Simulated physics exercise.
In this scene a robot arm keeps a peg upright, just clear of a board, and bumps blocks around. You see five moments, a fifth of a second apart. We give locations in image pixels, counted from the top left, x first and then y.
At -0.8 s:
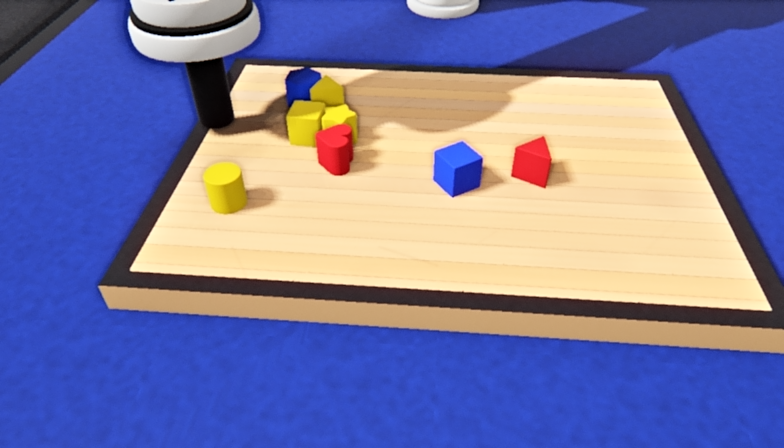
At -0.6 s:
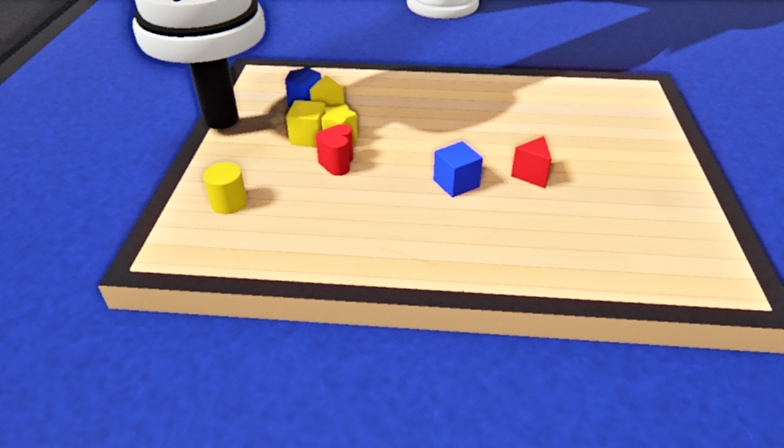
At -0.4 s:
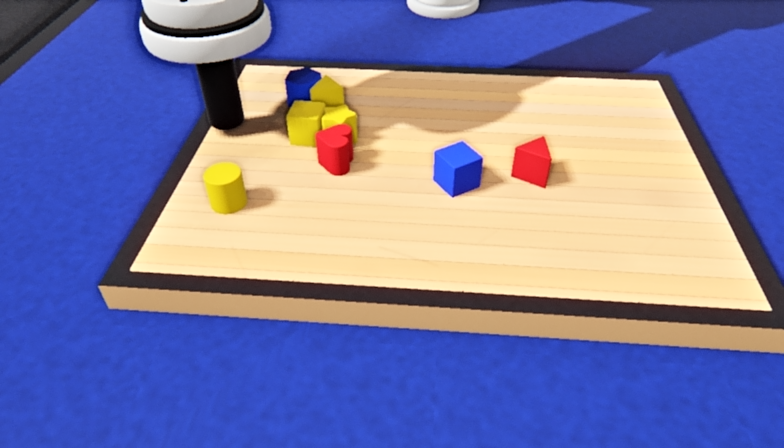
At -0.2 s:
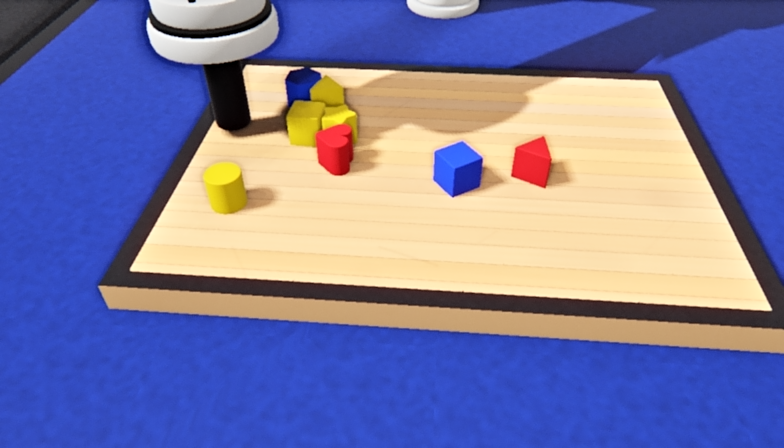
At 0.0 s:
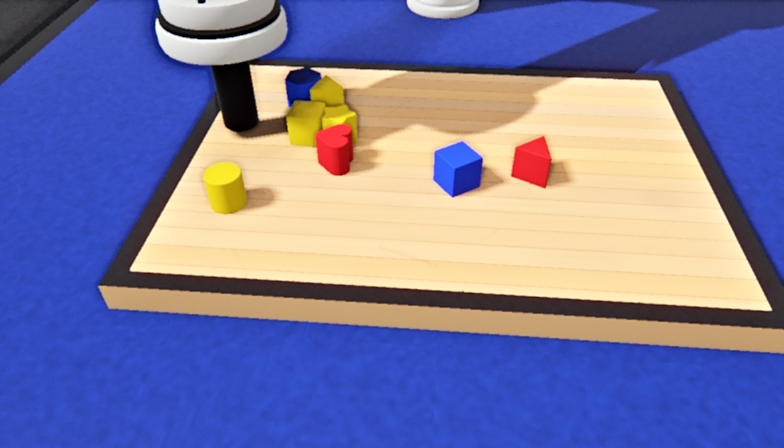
Black peg of a white robot arm sliding slightly right toward a still cluster of yellow, red and blue blocks.
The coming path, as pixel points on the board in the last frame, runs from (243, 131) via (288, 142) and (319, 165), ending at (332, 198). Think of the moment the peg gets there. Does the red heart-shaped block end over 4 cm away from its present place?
In short: No.
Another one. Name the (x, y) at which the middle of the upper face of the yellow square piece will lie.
I'd guess (339, 115).
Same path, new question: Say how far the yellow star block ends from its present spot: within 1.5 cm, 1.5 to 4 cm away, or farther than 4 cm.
The yellow star block moves 1.5-4 cm.
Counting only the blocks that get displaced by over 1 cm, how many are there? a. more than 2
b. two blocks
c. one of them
The answer is a.
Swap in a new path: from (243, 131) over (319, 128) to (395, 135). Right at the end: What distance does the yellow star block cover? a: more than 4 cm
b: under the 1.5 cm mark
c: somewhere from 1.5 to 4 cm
(a)
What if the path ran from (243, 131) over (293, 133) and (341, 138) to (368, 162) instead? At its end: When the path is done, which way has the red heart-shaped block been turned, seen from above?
My prediction: CW.
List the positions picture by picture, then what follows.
The first picture shows peg tip (218, 121); block tops, yellow square piece (306, 109); yellow three-sided block (326, 83); red heart-shaped block (335, 134); yellow star block (338, 113).
The second picture shows peg (222, 122); blocks unchanged.
The third picture shows peg (228, 122); blocks unchanged.
The fourth picture shows peg (234, 123); blocks unchanged.
The fifth picture shows peg (242, 124); yellow square piece (306, 109); yellow three-sided block (326, 83); red heart-shaped block (335, 134); yellow star block (338, 113).
On the path given first. One third of the way, peg (287, 135); yellow square piece (319, 111), turned 15° anticlockwise; yellow star block (351, 112).
Two thirds of the way, peg (319, 159); yellow square piece (339, 115), turned 40° anticlockwise; red heart-shaped block (352, 141), turned 30° anticlockwise; yellow star block (370, 110), turned 30° anticlockwise.
At the end, peg (331, 191); yellow square piece (339, 115), turned 40° anticlockwise; yellow three-sided block in place; red heart-shaped block (361, 145), turned 65° anticlockwise; yellow star block (370, 110), turned 30° anticlockwise.
